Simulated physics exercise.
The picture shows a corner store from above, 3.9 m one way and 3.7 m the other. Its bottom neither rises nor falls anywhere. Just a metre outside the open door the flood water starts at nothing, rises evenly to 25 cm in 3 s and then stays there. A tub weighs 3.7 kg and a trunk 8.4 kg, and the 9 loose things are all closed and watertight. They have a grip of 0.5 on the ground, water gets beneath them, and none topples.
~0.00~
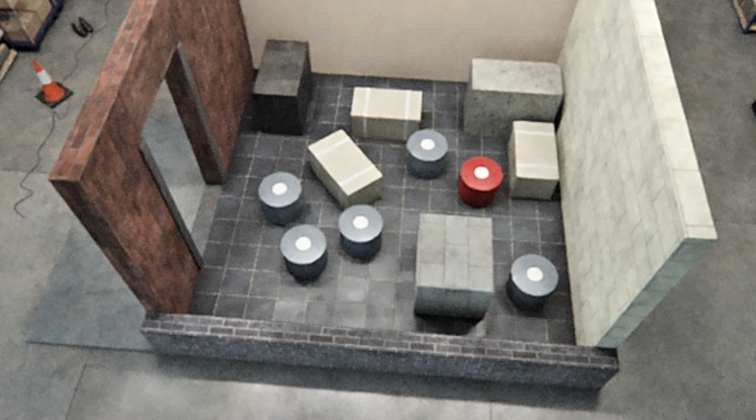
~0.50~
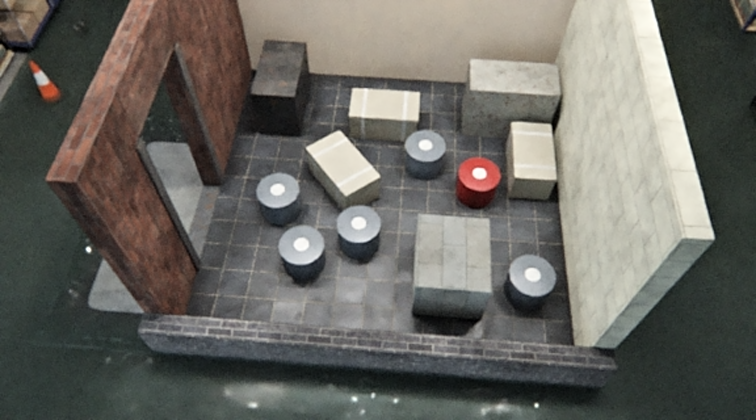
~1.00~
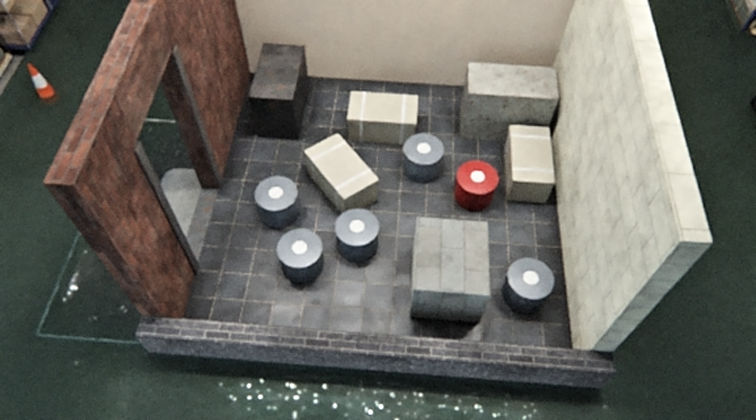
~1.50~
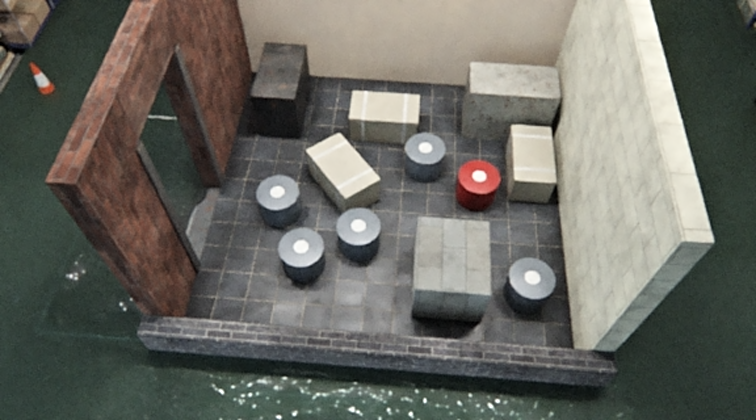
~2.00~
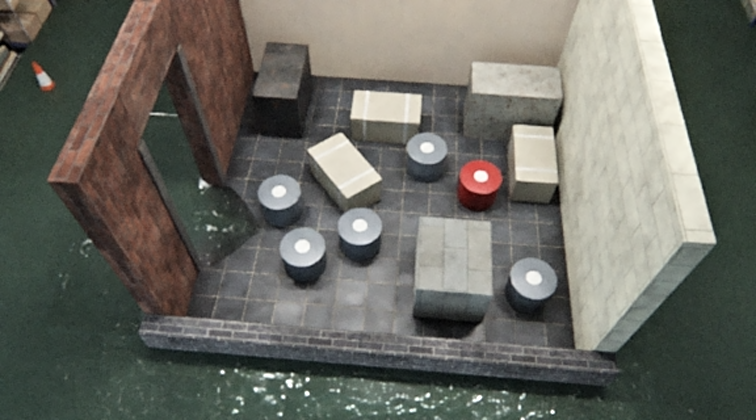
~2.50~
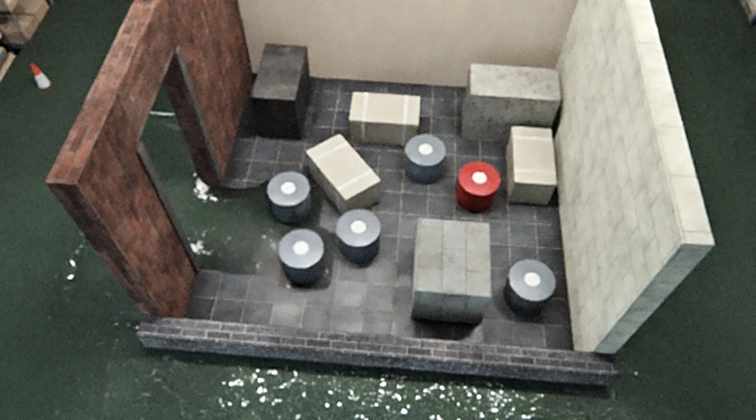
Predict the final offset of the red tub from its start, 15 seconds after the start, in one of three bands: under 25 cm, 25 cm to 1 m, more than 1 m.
It will likely make a small trip.
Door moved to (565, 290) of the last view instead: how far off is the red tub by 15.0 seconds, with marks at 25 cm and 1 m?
Then the red tub is swept a long way.
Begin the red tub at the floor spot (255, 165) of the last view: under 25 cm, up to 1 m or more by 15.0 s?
Answer: It inches along.
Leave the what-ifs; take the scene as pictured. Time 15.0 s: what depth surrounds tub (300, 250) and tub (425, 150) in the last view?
First about 15 cm, second about 21 cm.
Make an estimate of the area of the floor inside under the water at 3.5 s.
About 5.0 m2 is covered.
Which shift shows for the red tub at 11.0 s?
I'd guess some 10 cm by then.
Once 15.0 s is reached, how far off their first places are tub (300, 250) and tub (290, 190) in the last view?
100 cm and 200 cm respectively.
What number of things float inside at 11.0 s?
By my count, 9.
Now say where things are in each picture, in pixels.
The red tub at (482, 173), on the bottom; water covers 0.0 m2; 0 of 9 have shifted, in the first frame.
The red tub at (479, 174), on the bottom; water covers 0.0 m2; 0 of 9 have shifted, in the second frame.
The red tub at (478, 177) rests on the ground; 0.0 m2 under water; 0 of 9 have shifted, in the third frame.
The red tub at (479, 177), on the bottom; 0.0 m2 under water; 0 of 9 have shifted, in the fourth frame.
The red tub at (481, 177), on the bottom; water covers 0.3 m2; 0 of 9 have shifted, in the fifth frame.
The red tub at (479, 178) rests on the ground; water covers 1.1 m2; 1 of 9 have shifted, in the sixth frame.
After 3.5 s the red tub is near (479, 178), 0.0 m from its start, aground; 1 afloat.
After 6.8 s the red tub is near (505, 164), 0.3 m from its start, afloat; 9 afloat.
After 11.0 s the red tub is near (473, 178), 0.1 m from its start, afloat; 9 afloat.
After 15.0 s the red tub is near (483, 125), 0.6 m from its start, afloat; 9 afloat.
